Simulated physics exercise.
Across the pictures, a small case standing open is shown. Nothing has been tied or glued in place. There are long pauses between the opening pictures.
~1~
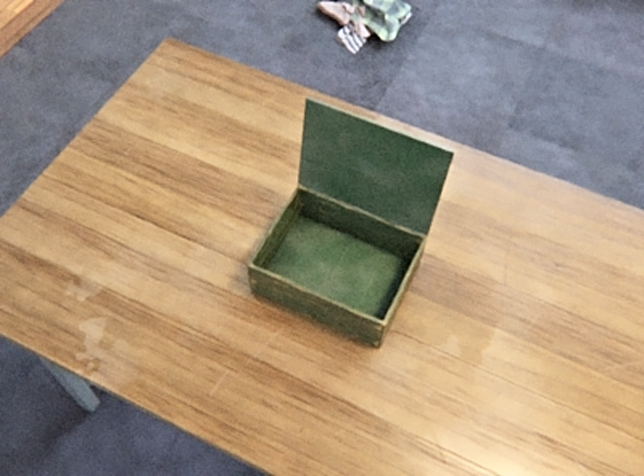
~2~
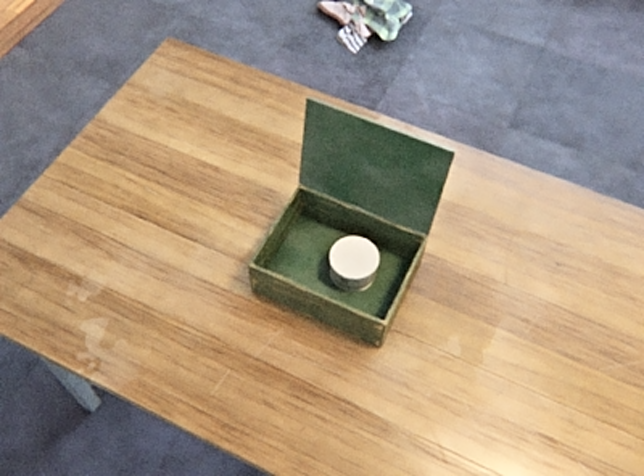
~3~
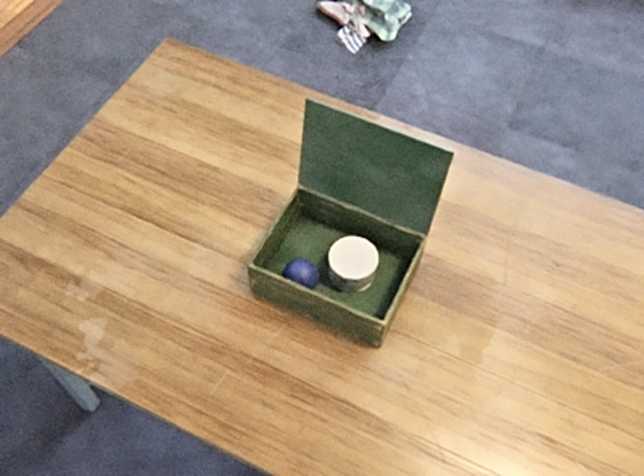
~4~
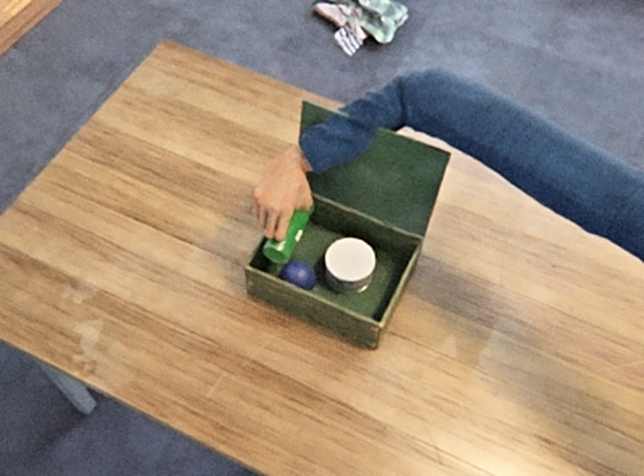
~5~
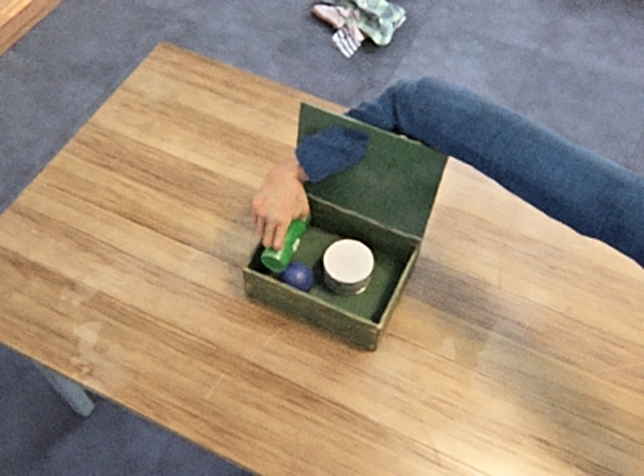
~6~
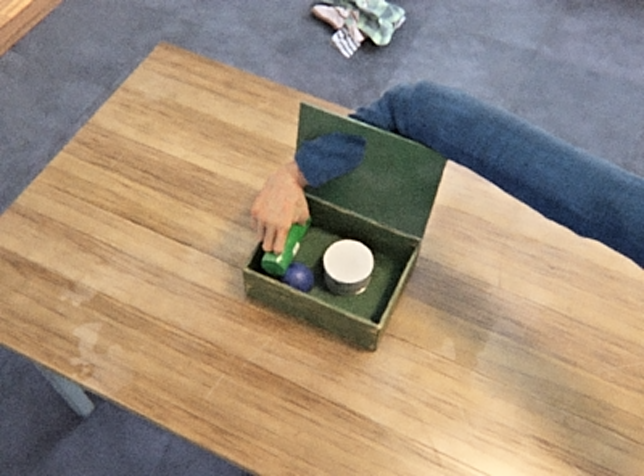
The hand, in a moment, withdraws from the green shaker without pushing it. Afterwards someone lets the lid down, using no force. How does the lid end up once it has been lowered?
Most likely the lid will land on the rim.
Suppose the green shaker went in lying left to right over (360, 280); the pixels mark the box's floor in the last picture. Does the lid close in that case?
That way the lid ends up partly open.
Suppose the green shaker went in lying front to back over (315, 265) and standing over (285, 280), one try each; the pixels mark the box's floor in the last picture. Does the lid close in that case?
First, it comes fully down; second, it comes fully down.
Then, 0.40 s past the last view, green shaker displaced about its own width near (276, 262); blue ball displaced a little.
Then, 1.30 s past the last view, lid 79° above the rim; green shaker displaced about its own width near (286, 268); blue ball displaced about its own width.
Then, 1.70 s past the last view, lid 48° above the rim; green shaker displaced about its own width near (287, 269); blue ball displaced about its own width.
Then, 2.00 s past the last view, lid 14° above the rim; green shaker displaced about its own width near (288, 269); blue ball displaced about its own width.
Finally, lid shut; moved from the start, green shaker and blue ball; white tub still in place. Final places as the last picture's camera would see them, green shaker near (289, 270).
